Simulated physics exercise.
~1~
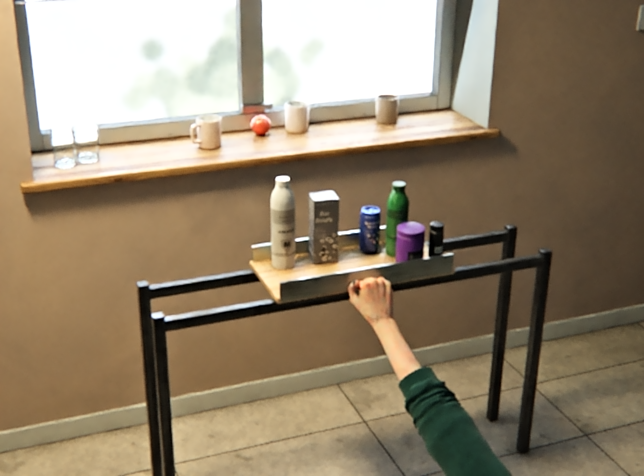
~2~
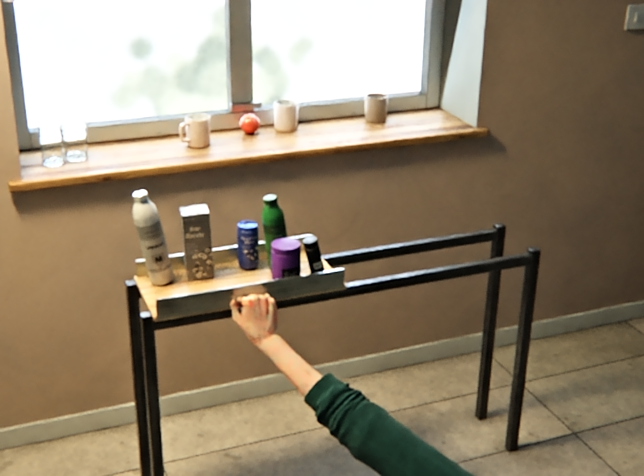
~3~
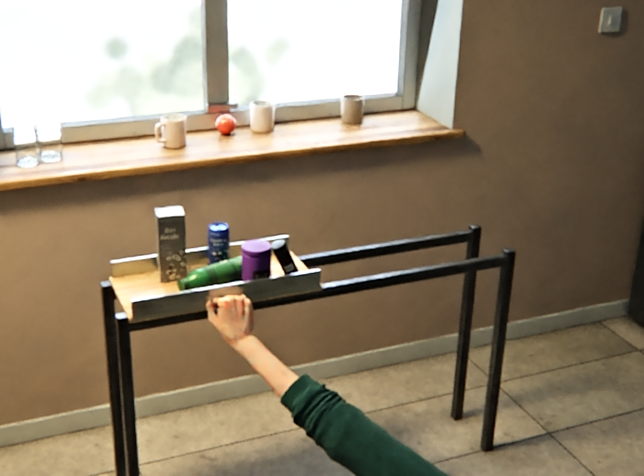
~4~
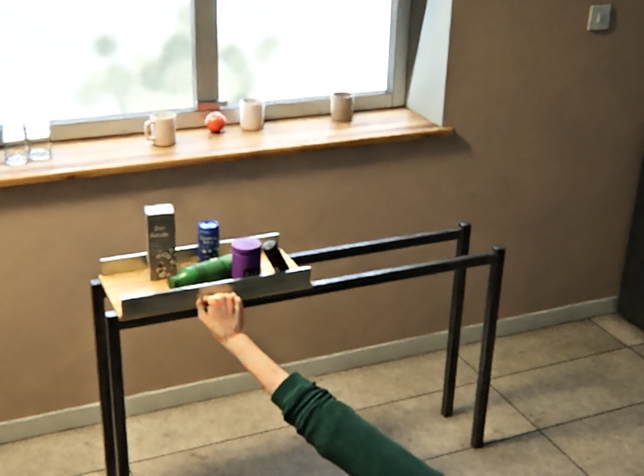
A tray of bottles and containers slid left along a black rail frame beneath a window, a hand at its edge, until the white bottle leaned and disappeared from view and the green bottle toppled onto its side, while the grey carton, blue can and purple jar stayed upright.
